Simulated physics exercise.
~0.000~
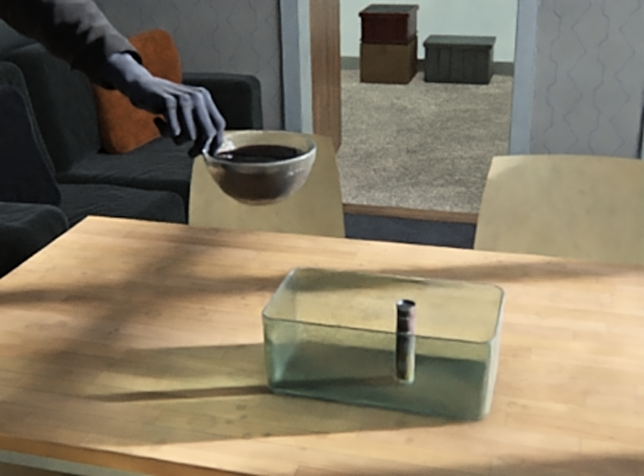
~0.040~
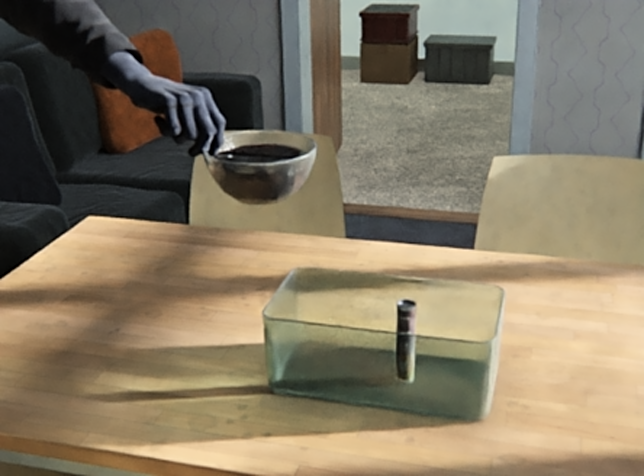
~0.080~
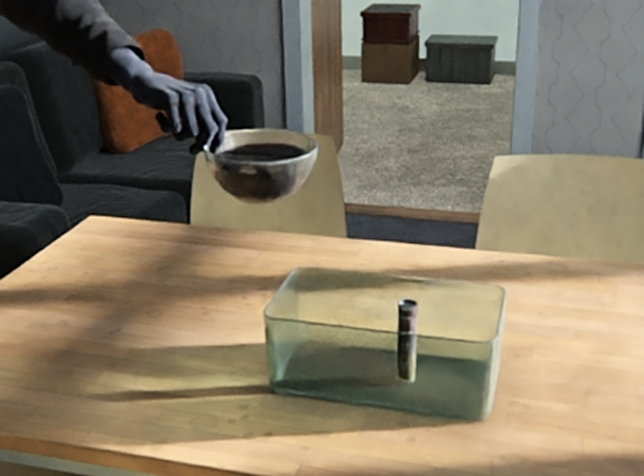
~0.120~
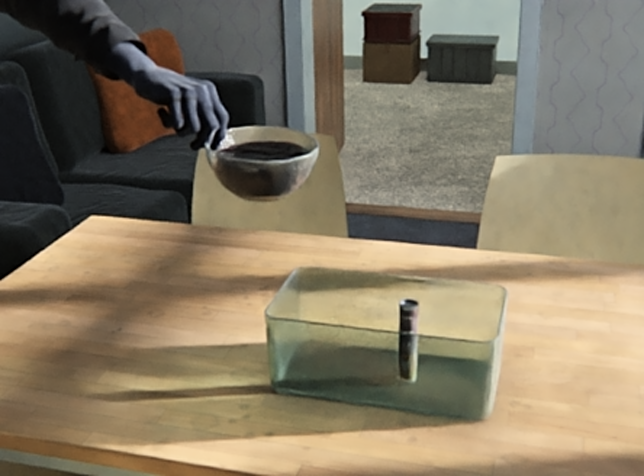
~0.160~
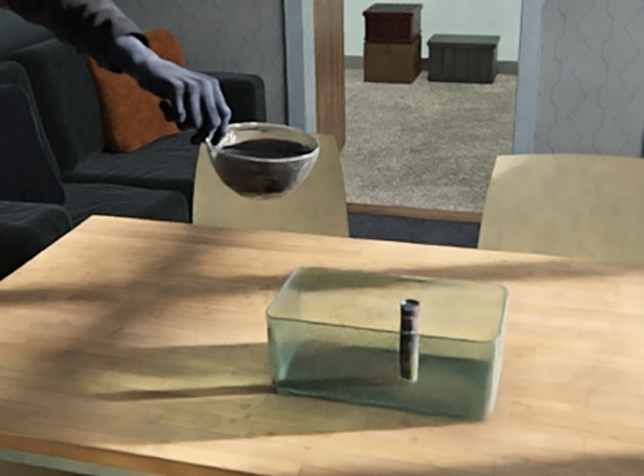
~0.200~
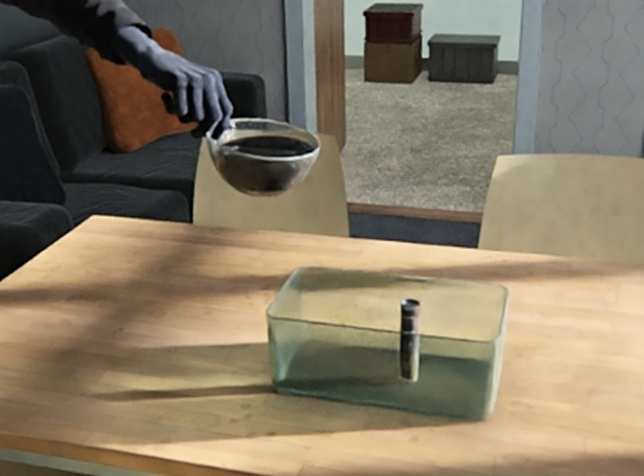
In a living room, seen from slightly above a pale wooden table, a dark sofa with an orange cushion stands at left, and a doorway shows stacked boxes. A hand at upper left holds a glassy bowl of dark liquid above a long, clear greenish basin, where a small dark tin stands upright. The hand slowly tilts the bowl slightly rightwards, while everything else stays practically still.
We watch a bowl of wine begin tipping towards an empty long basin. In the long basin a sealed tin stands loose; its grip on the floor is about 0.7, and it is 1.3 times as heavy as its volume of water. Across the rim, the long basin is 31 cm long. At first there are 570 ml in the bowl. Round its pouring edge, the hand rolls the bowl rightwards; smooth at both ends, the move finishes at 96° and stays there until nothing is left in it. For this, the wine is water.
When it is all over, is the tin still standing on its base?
It does not come down.
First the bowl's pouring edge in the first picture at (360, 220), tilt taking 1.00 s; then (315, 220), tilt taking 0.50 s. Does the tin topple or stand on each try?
Run one: It does not tip. Run two: It tumbles.
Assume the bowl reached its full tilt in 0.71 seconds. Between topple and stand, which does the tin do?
Result: Tin upright.
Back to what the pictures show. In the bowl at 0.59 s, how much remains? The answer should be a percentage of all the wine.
At that time about 58 in a hundred parts are still held.
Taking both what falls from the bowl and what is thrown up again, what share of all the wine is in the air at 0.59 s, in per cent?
Some 40 % is the figure.
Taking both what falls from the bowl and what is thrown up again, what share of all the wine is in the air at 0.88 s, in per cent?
36 in a hundred, give or take.
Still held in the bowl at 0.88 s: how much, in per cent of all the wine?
Close to 4 percent of the total.
After 0.59 s the tilt is 61° and 59 per cent is still to pour; the tin stands where it began.
After 0.88 s the tilt is 92° and 4 per cent is still to pour; the tin stands where it began.
After 1.17 s the tilt is 96° and 0 per cent is still to pour; the tin stands where it began.
After 1.50 s the tilt is 96° and 0 per cent is still to pour; the tin stands where it began.
In the end the tin stands where it began.
